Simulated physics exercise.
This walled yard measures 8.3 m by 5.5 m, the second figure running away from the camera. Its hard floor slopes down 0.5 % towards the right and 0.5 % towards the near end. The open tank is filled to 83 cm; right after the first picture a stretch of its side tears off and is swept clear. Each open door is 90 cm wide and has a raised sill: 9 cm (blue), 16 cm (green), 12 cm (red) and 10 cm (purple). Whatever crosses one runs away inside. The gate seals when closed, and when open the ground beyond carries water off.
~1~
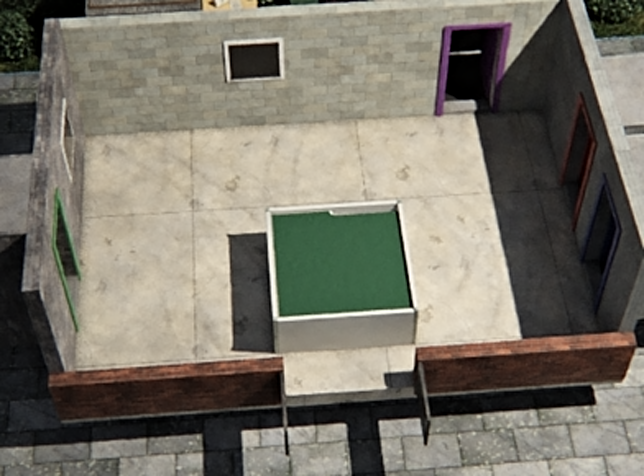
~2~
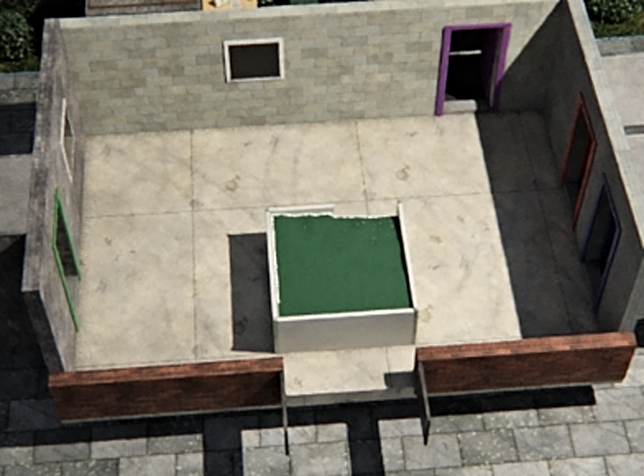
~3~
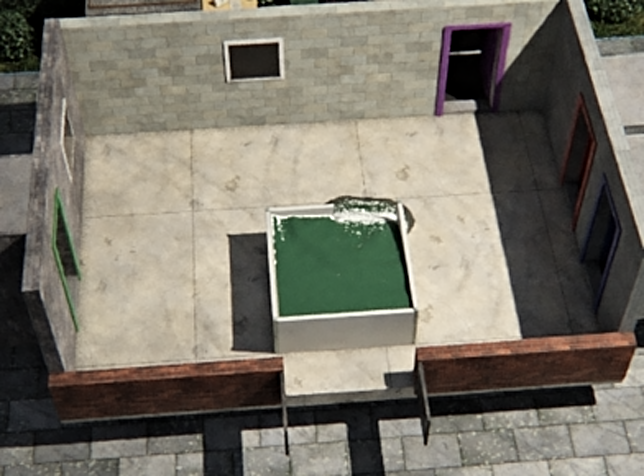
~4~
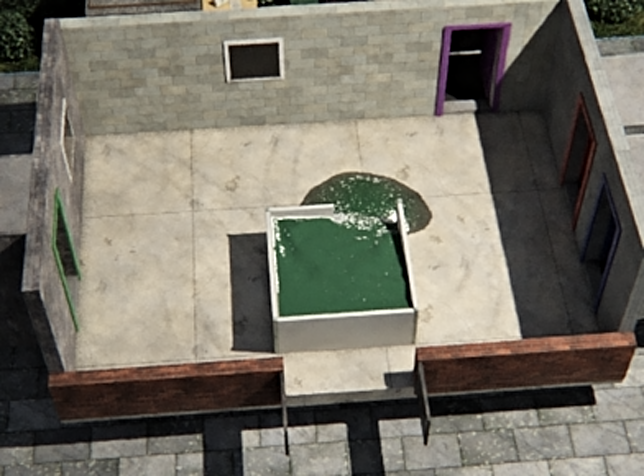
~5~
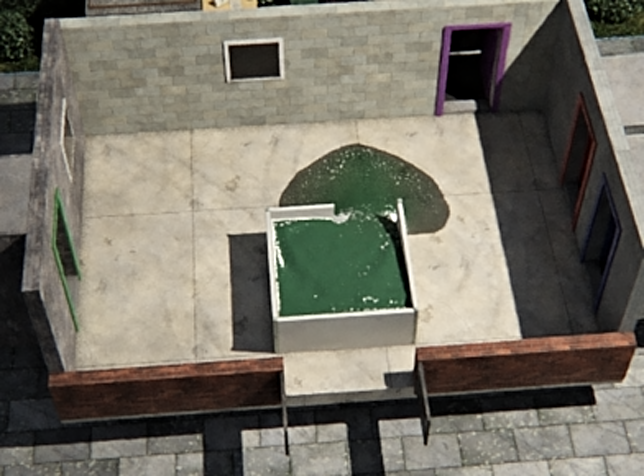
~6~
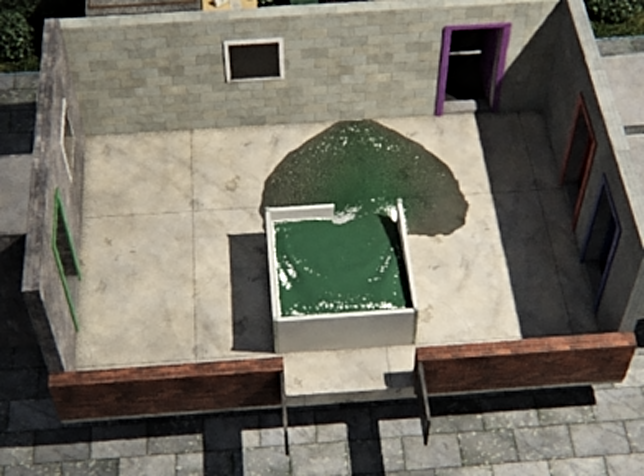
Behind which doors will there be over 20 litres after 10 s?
Door by door: At the blue door it does not reach the limit; at the green door it does not reach the limit; at the red door it keeps below the limit; at the purple door it passes the limit.
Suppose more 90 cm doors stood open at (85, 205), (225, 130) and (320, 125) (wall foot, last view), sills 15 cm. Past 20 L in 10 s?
In turn: Not over, under, above.
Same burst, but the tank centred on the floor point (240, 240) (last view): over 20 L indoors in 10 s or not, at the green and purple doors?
Against that limit: Green below, purple under.
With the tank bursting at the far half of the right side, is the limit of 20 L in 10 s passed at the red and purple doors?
Then: Red past it, purple past it.
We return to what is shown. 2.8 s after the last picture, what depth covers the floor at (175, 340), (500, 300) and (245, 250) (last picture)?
About 0, 0 and 0 cm.
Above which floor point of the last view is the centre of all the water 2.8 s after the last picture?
Near (359, 210).
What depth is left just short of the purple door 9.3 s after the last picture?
Some 8.5 cm.
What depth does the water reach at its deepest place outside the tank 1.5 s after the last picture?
Up to some 55 cm.
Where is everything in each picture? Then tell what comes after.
In the first picture, still water, 83 cm deep, in the open tank at (340, 261).
In the second picture, water pours out on the open tank's far side and has run 0.6 m, to a hidden place; typically 9 cm deep outside, 83 cm at the open tank's back.
In the third picture, the front is at (331, 205), 0.9 m from the gap on the open tank's far side; 1.0 m2 of floor is under water; 83 cm left at the back of the open tank.
In the fourth picture, water pours out on the open tank's far side and has run 1.4 m, to (342, 177); typically 9 cm deep outside, 83 cm at the open tank's back.
In the fifth picture, water pours out on the open tank's far side and has run 2.1 m, to (362, 148); typically 6 cm deep outside, 79 cm at the open tank's back.
In the sixth picture, the front is at (361, 121), 2.7 m from the gap on the open tank's far side; 6.3 m2 of floor is under water; 72 cm left at the back of the open tank.
Then, 0.7 s after the last picture water covers 25 % of the floor and is deepest (43 cm) near (369, 230); blue door not reached, green door not reached, red door not reached, purple door 18 cm at the sill, 0 L in.
Then, 1.5 s after the last picture water covers 30 % of the floor and is deepest (55 cm) near (530, 111); blue door not reached, green door not reached, red door not reached, purple door 21 cm at the sill, 31 L in.
Then, 2.8 s after the last picture water covers 55 % of the floor and is deepest (32 cm) near (534, 125); blue door 3 cm at the sill, 0 L in, green door not reached, red door 9 cm at the sill, 0 L in, purple door 14 cm at the sill, 67 L in.
Then, 5.3 s after the last picture water covers 85 % of the floor and is deepest (20 cm) near (600, 340); blue door 6 cm at the sill, 0 L in, green door 6 cm at the sill, 0 L in, red door 12 cm at the sill, 1 L in, purple door 15 cm at the sill, 109 L in.
Then, 9.3 s after the last picture water covers 95 % of the floor and is deepest (14 cm) near (605, 360); blue door 10 cm at the sill, 3 L in, green door 4 cm at the sill, 0 L in, red door 8 cm at the sill, 2 L in, purple door 9 cm at the sill, 127 L in.
